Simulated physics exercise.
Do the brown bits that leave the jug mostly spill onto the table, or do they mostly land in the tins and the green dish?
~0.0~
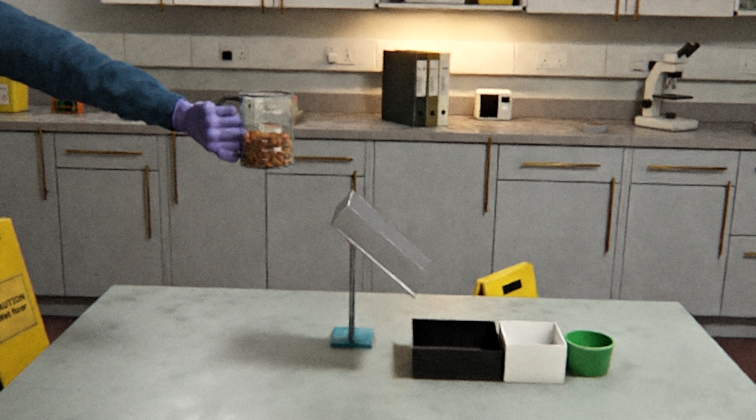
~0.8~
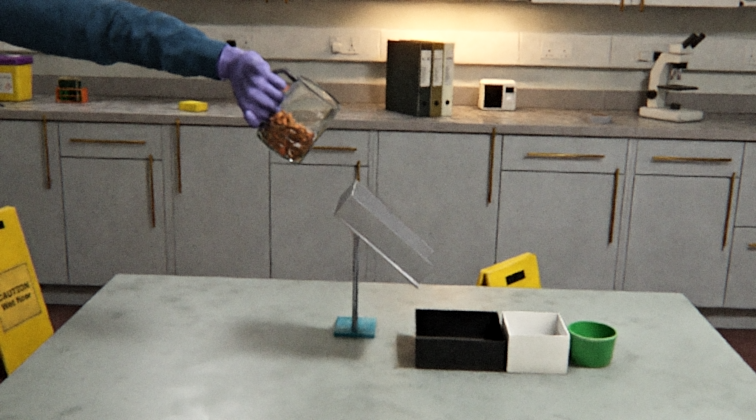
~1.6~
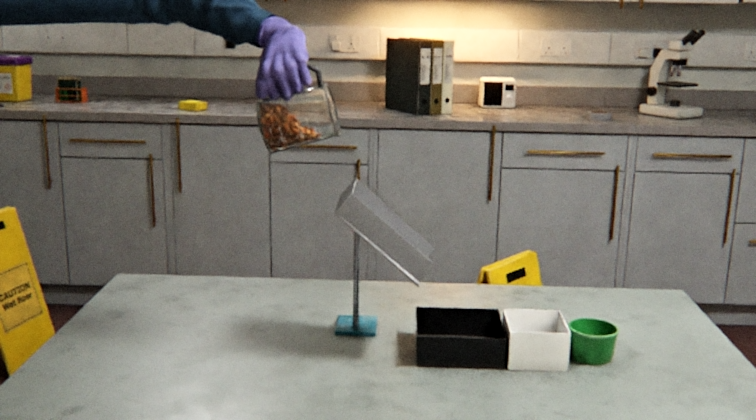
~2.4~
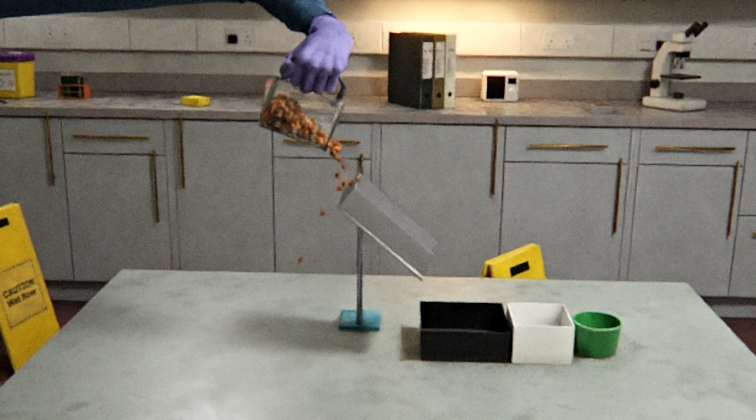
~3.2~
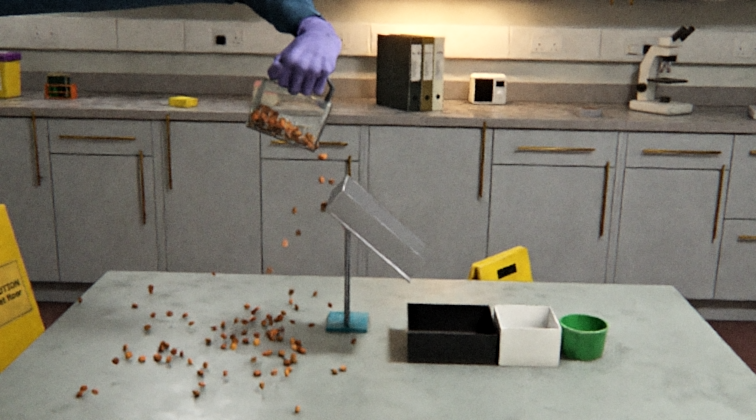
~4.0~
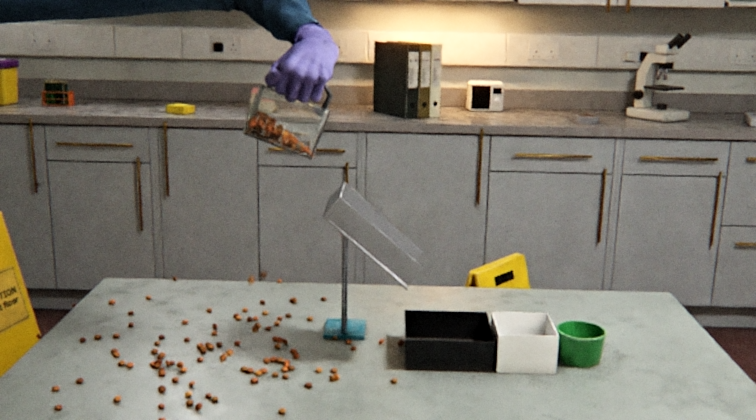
They mostly spill onto the table, where they lie scattered around and to the left of the chute's stand. The black tin, the white tin and the green dish catch hardly any.
